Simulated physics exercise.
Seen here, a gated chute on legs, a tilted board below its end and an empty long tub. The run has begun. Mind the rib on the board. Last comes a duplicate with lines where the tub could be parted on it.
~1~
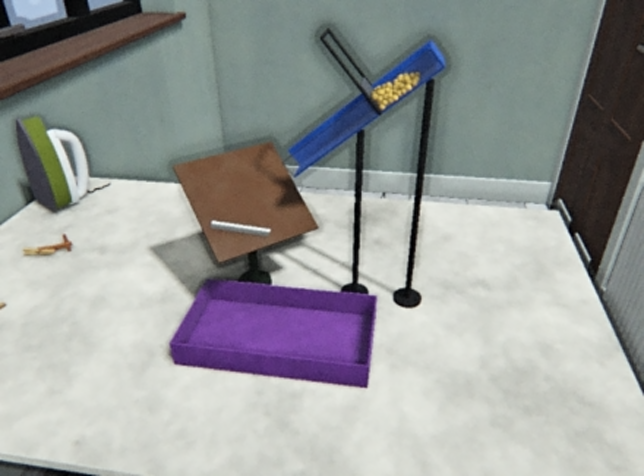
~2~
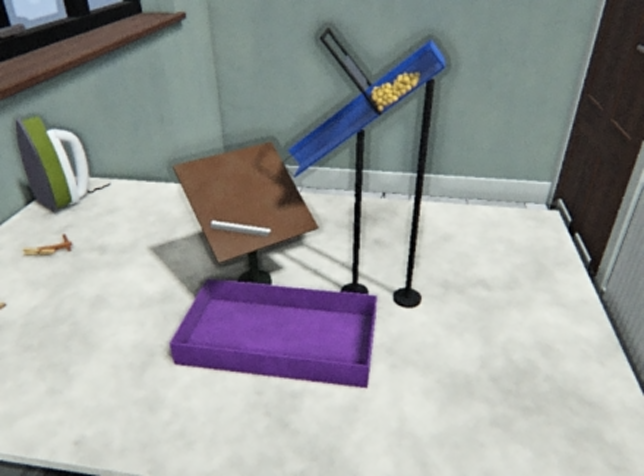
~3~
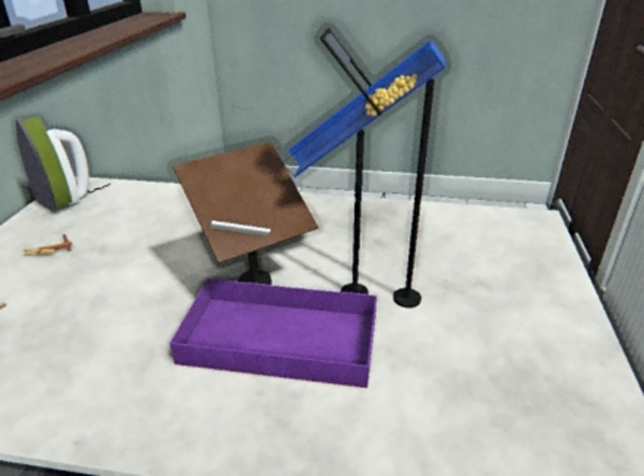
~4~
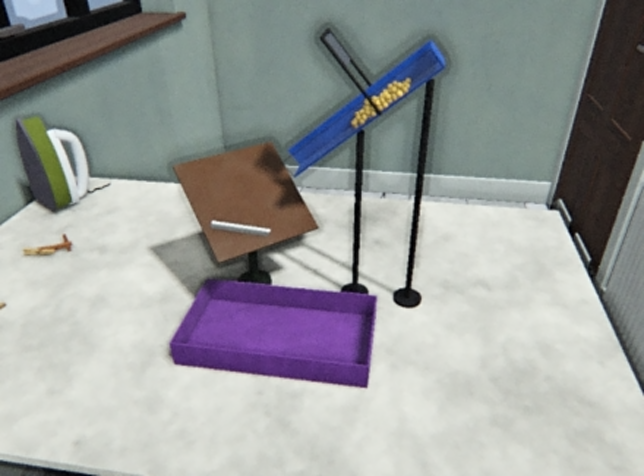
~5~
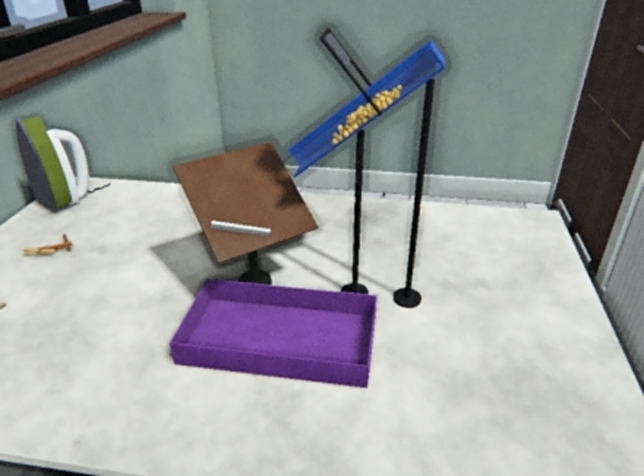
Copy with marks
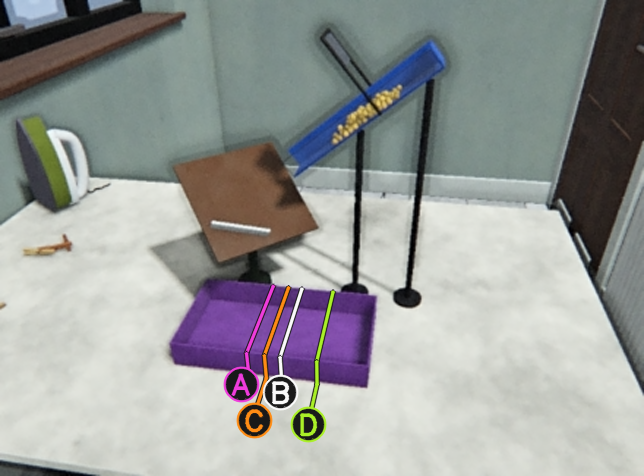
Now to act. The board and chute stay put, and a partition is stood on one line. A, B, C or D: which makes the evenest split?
The best line is B.
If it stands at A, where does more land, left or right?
More lands on the right.
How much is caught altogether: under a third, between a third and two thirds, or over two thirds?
About that: Between a third and two thirds.
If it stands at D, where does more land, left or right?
More lands on the left.
On the marked copy, line A crosses the front rim at (246, 352); line B crosses the front rim at (280, 356); line C crosses the front rim at (264, 354); line D crosses the front rim at (316, 360).
If A is chosen, of what is caught, about a quarter on the left of the divider, most on the right.
If B is chosen, of what is caught, about half on the left of the divider, about half on the right.
If C is chosen, of what is caught, about a quarter on the left of the divider, most on the right.
If D is chosen, of what is caught, all on the left of the divider, none on the right.
